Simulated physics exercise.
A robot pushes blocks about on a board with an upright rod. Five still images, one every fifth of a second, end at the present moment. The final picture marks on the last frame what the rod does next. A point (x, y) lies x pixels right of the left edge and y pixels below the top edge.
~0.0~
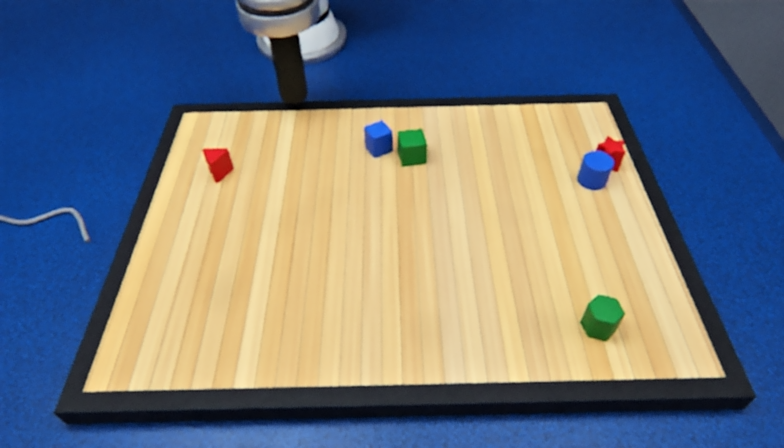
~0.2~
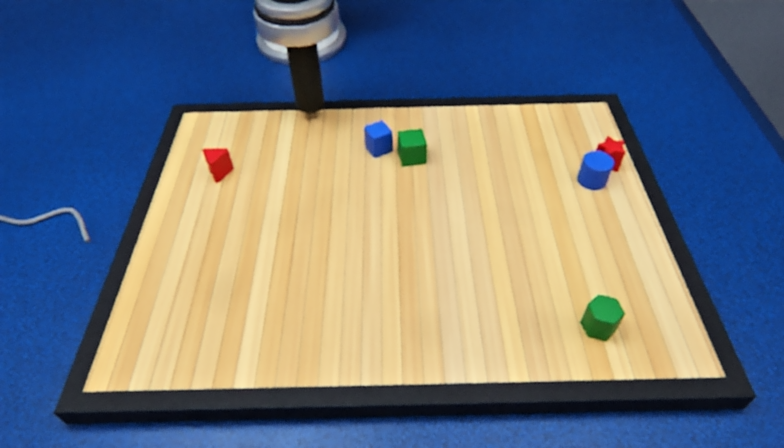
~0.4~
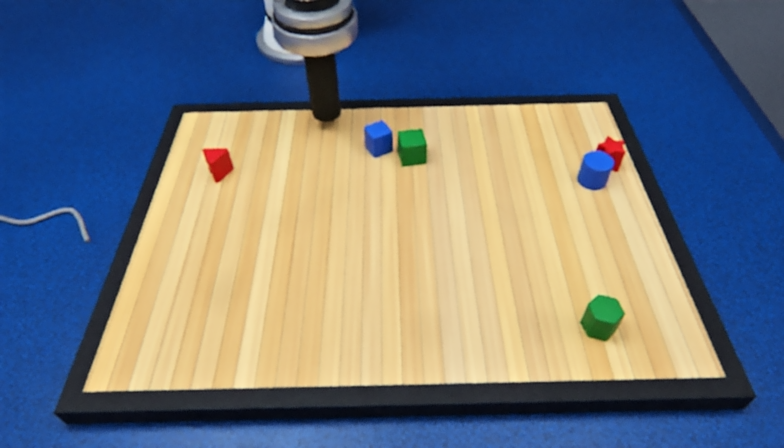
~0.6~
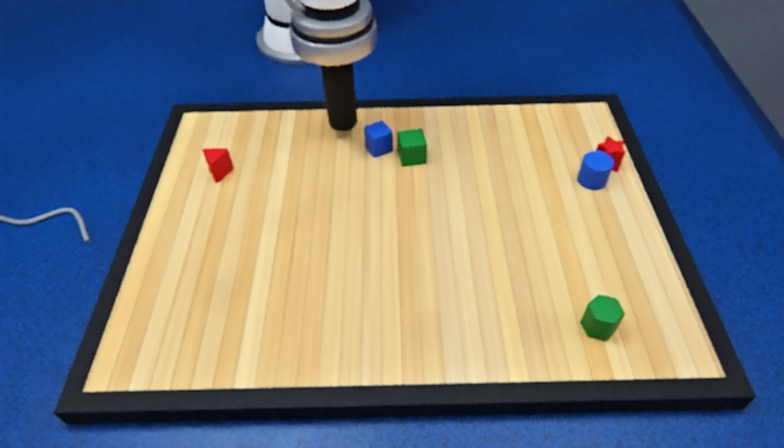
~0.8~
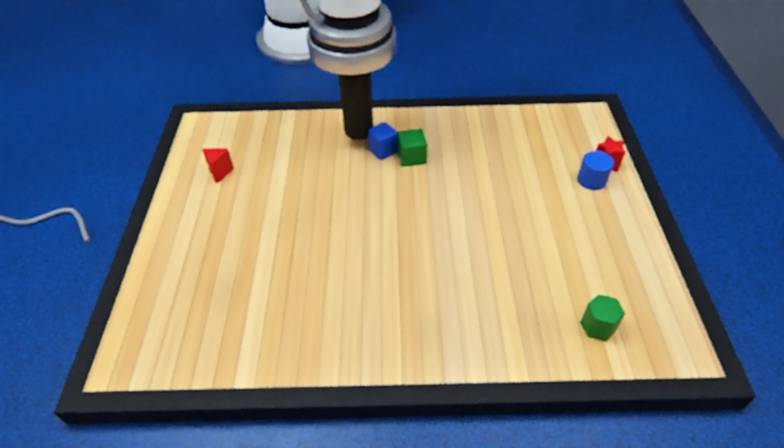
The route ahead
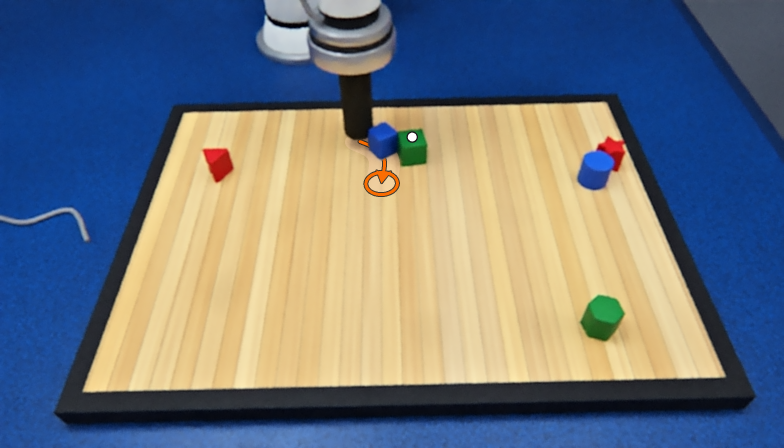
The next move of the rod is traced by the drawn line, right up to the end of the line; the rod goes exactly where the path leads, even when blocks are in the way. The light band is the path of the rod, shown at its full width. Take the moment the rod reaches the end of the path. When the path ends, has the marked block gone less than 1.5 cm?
Final answer: No.
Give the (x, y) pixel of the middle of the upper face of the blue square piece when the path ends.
Its top face will be centred at roughly (411, 143).
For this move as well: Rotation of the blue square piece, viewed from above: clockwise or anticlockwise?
Short answer: Counterclockwise.
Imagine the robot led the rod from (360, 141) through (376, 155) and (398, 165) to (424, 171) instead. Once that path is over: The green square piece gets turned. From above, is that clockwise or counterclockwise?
If we look at it from overhead, the green square piece pivots counter-clockwise.
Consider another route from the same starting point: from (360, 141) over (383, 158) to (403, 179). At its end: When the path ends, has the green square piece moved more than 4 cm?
It seems so.
Drawn move, from (360, 141) over (378, 151) and (384, 166) to (382, 183); the dot is on the green square piece.
The first path, step by step. One third of the way, rod at (378, 141); blue square piece at (403, 137), turned 45° anticlockwise; green square piece at (427, 139), turned 20° clockwise.
Two thirds of the way, rod at (384, 157); blue square piece at (411, 143), turned 55° anticlockwise; green square piece at (436, 141).
At the end, rod at (381, 174); blue square piece at (411, 143), turned 55° anticlockwise; green square piece at (436, 141).
